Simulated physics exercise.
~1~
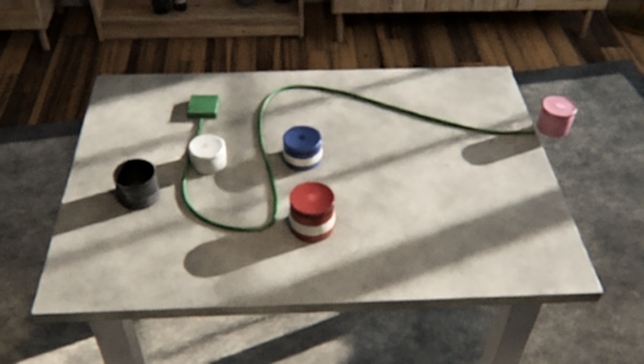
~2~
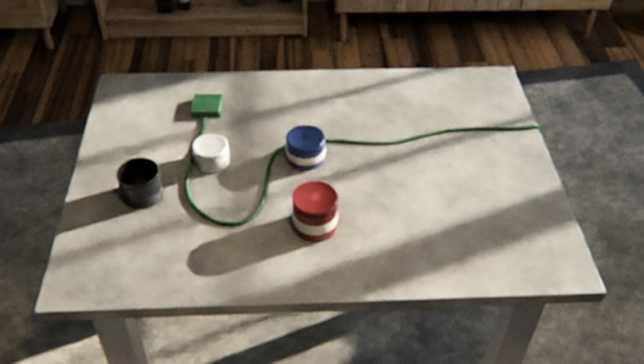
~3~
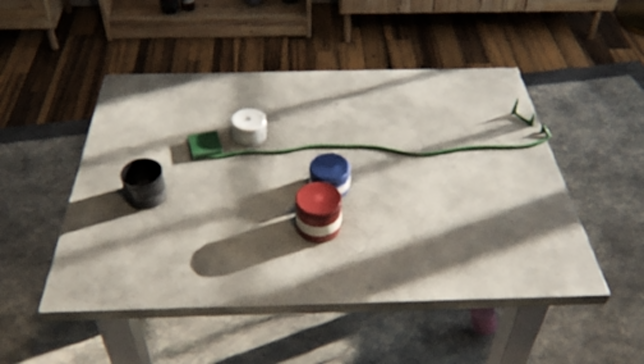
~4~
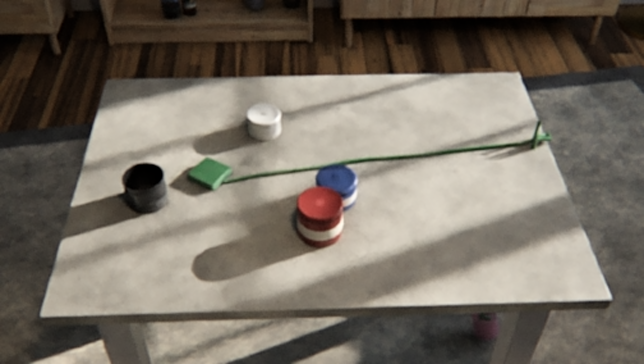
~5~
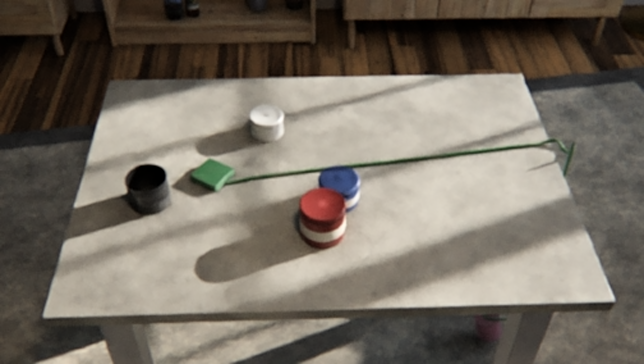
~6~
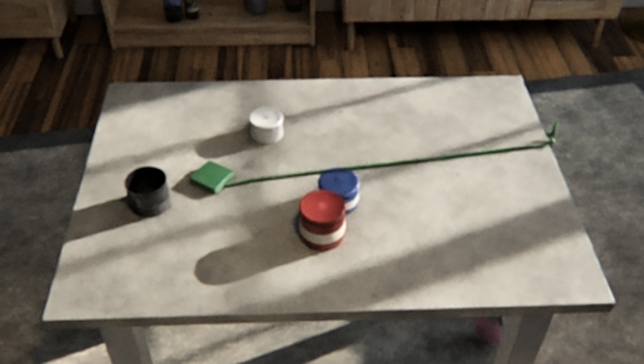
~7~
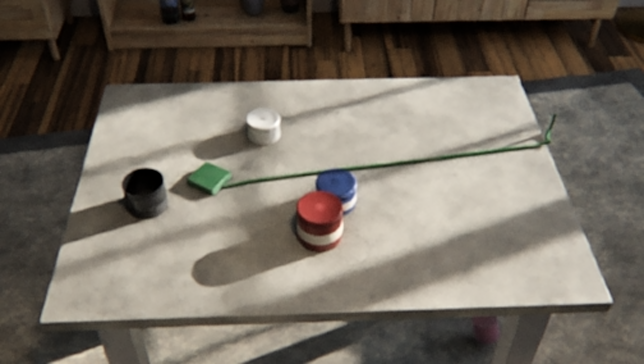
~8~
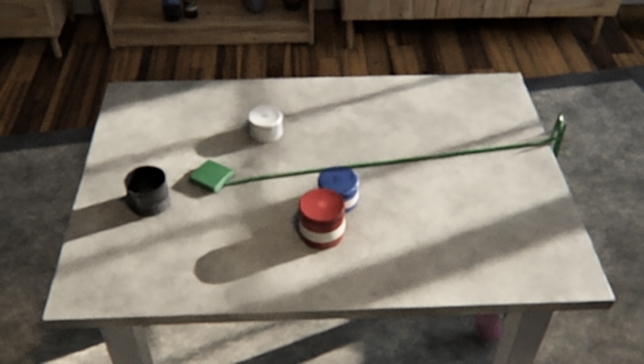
Table with a pink speaker dropping off the right edge, its green cable pulling taut and shifting phone, white tub and blue tin.
